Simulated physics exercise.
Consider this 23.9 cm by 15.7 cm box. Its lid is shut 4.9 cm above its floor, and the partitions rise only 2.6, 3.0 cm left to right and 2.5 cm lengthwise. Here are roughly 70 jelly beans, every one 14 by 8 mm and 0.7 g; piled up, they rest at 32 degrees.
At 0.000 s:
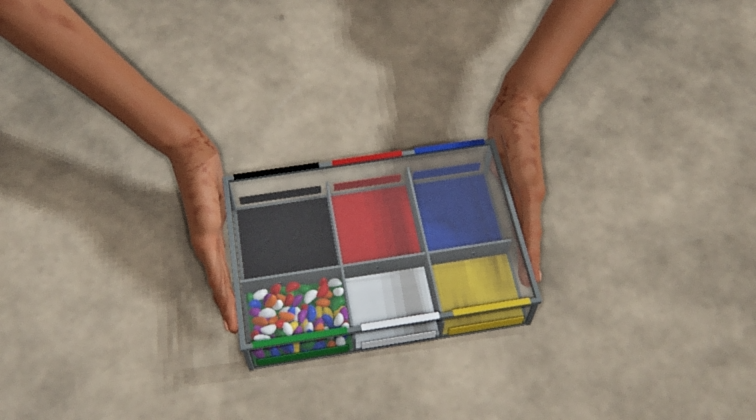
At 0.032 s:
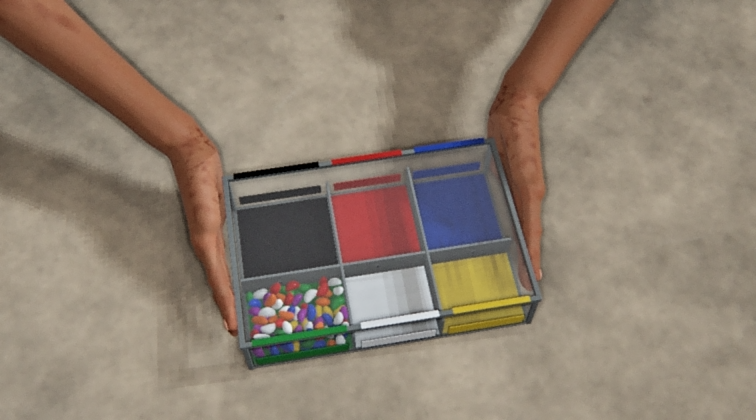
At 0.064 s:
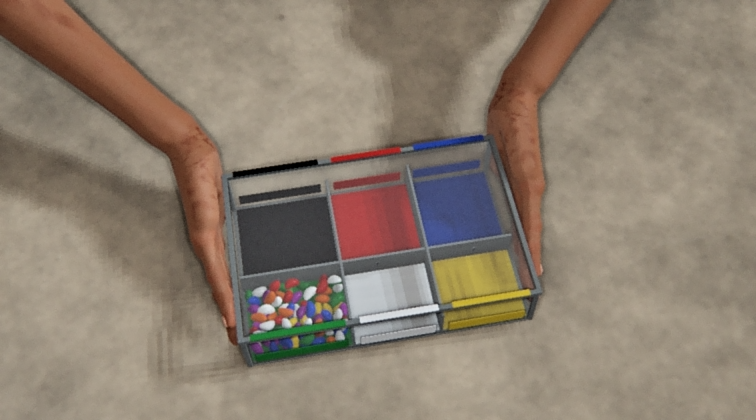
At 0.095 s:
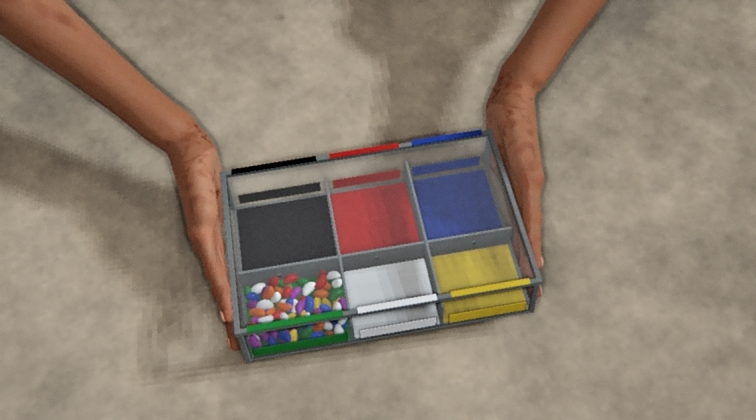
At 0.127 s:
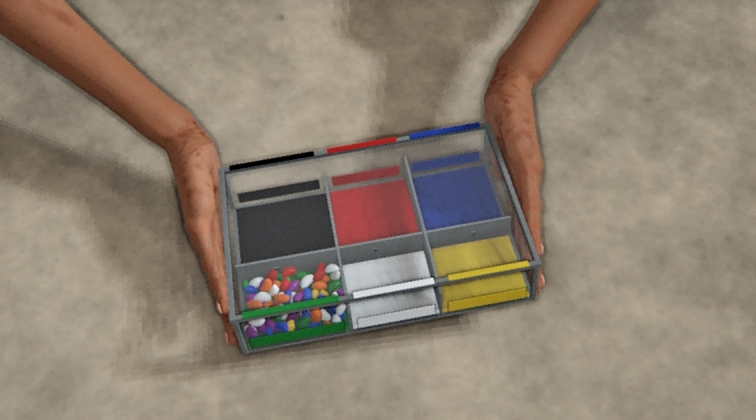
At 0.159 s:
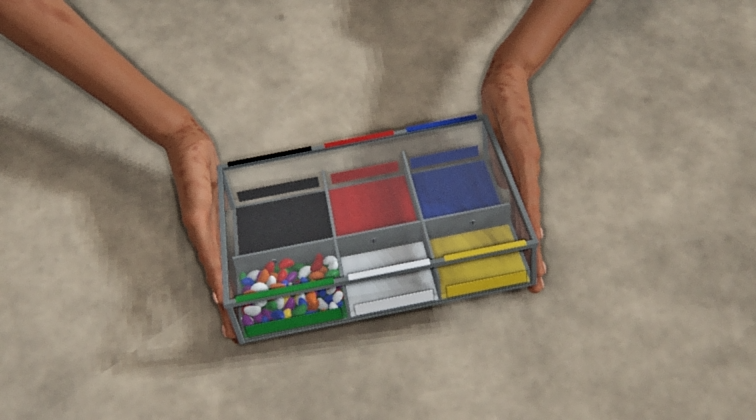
Two hands tilting a clear-lidded box of coloured compartments, its near side rising, with mixed jelly beans in the green section.
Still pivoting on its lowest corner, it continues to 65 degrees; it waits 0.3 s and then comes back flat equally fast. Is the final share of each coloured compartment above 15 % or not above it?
Red - not above; blue - not above; green - above; yellow - not above; white - not above; black - above.
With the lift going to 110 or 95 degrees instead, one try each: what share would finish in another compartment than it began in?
Some 100 and 95 per cent.
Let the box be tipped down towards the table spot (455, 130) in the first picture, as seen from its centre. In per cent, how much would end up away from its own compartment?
Estimate: Some 50 per cent.
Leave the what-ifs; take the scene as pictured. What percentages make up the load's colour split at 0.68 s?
In per cent: Red 0; blue 0; green 80; yellow 0; white 0; black 20.
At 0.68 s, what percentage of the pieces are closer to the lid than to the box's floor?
About 10 %.
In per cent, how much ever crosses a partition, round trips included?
Close to 20 in a hundred.
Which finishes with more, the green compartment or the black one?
Green.
After 0.68 s, tilt 65 degrees; green 80 %, black 20 %.
Then, at 1.03 s, tilt 39 degrees; green 80 %, black 20 %.
Then, at 1.48 s, tilt 0 degrees; green 80 %, black 20 %.
By 2.1 s all is still; red 0 %, blue 0 %, green 80 %, yellow 0 %, white 0 %, black 20 %.
